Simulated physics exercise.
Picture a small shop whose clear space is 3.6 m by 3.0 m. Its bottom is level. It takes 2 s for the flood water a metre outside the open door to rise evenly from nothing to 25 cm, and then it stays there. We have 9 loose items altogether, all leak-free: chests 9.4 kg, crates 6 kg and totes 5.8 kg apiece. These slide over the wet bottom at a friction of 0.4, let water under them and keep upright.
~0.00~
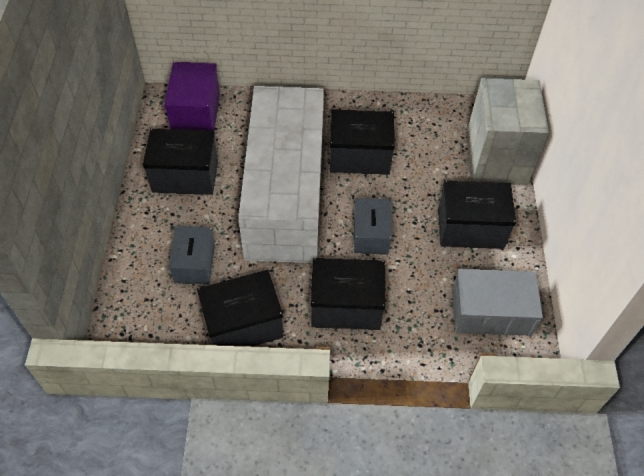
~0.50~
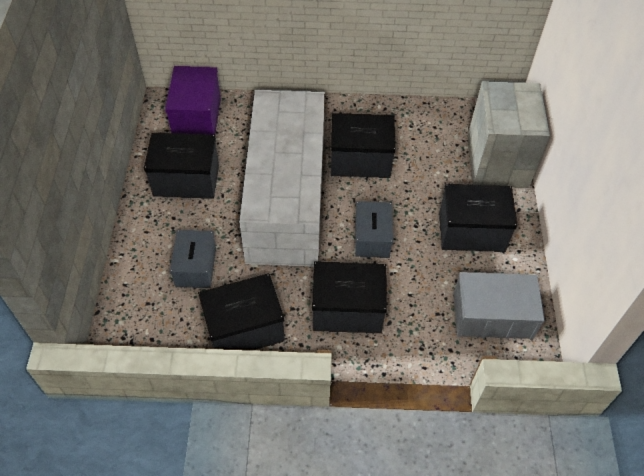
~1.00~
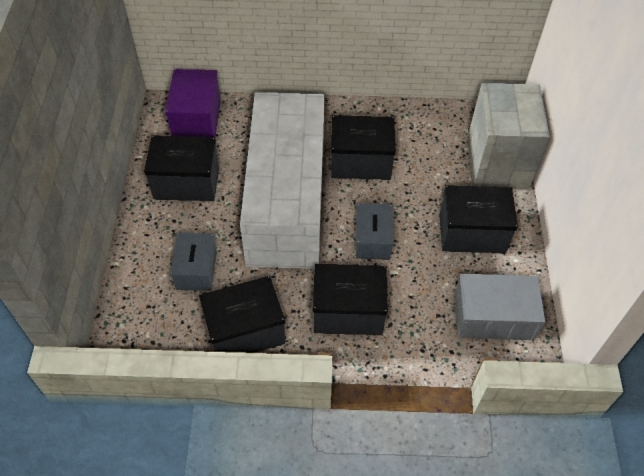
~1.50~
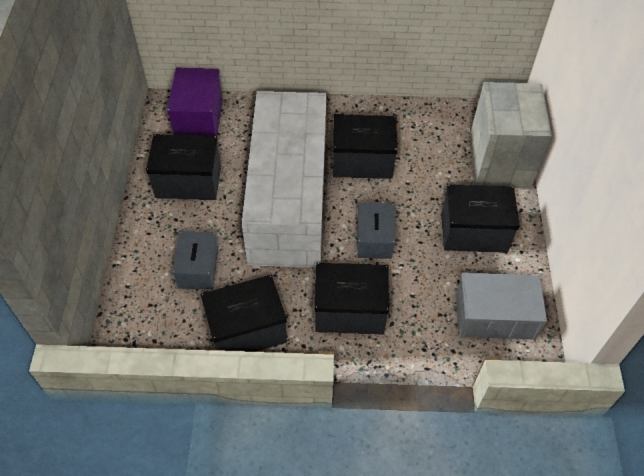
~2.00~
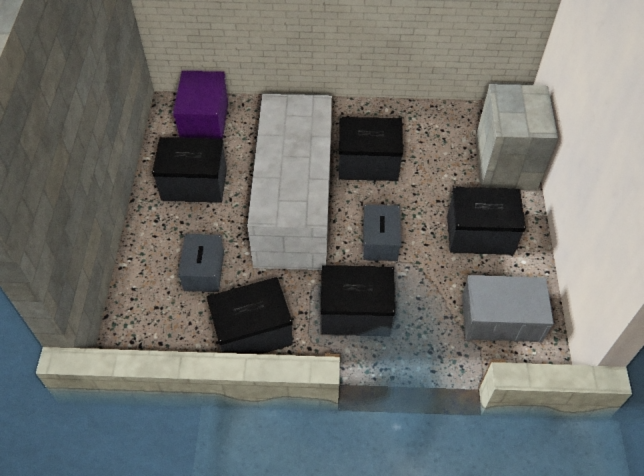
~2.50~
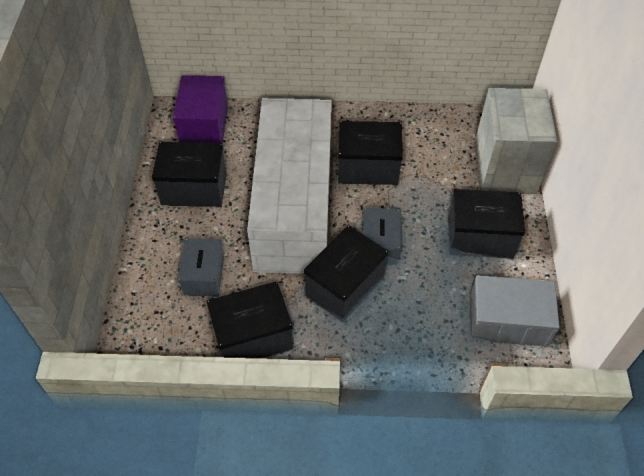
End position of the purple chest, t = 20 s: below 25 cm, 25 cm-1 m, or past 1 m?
It is going to make a long trip.
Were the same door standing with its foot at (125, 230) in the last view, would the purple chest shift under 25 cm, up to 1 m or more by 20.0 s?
With that change, the purple chest makes a small move.
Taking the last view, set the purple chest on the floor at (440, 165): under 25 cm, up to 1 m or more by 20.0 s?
Well, it gets a small push.
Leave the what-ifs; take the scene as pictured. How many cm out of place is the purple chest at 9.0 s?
About 200 cm out of place.
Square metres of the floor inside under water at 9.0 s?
Close to 10.0 m2, I'd say.
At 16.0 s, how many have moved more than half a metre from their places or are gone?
9.
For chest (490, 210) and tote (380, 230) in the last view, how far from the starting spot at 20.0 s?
In turn: 250 cm, 50 cm.
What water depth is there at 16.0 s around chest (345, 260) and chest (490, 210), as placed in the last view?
First about 20 cm, second about 21 cm.
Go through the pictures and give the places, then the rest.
The first picture shows the purple chest at (191, 84) rests on the ground; water covers 0.0 m2; 0 of 9 have shifted.
The second picture shows the purple chest at (192, 88), on the bottom; water covers 0.0 m2; 0 of 9 have shifted.
The third picture shows the purple chest at (192, 91), on the bottom; 0.0 m2 under water; 0 of 9 have shifted.
The fourth picture shows the purple chest at (194, 89), on the bottom; water covers 0.0 m2; 0 of 9 have shifted.
The fifth picture shows the purple chest at (199, 92), on the bottom; 0.7 m2 under water; 0 of 9 have shifted.
The sixth picture shows the purple chest at (199, 97), on the bottom; 2.2 m2 under water; 2 of 9 have shifted.
After 4.0 s the purple chest is near (199, 97), 0.0 m from its start, aground; 5 afloat.
After 9.0 s the purple chest is near (142, 274), 1.9 m from its start, afloat; 9 afloat.
After 16.0 s the purple chest is near (243, 275), 2.1 m from its start, afloat; 9 afloat.
After 20.0 s the purple chest is near (330, 264), 2.2 m from its start, afloat; 9 afloat.
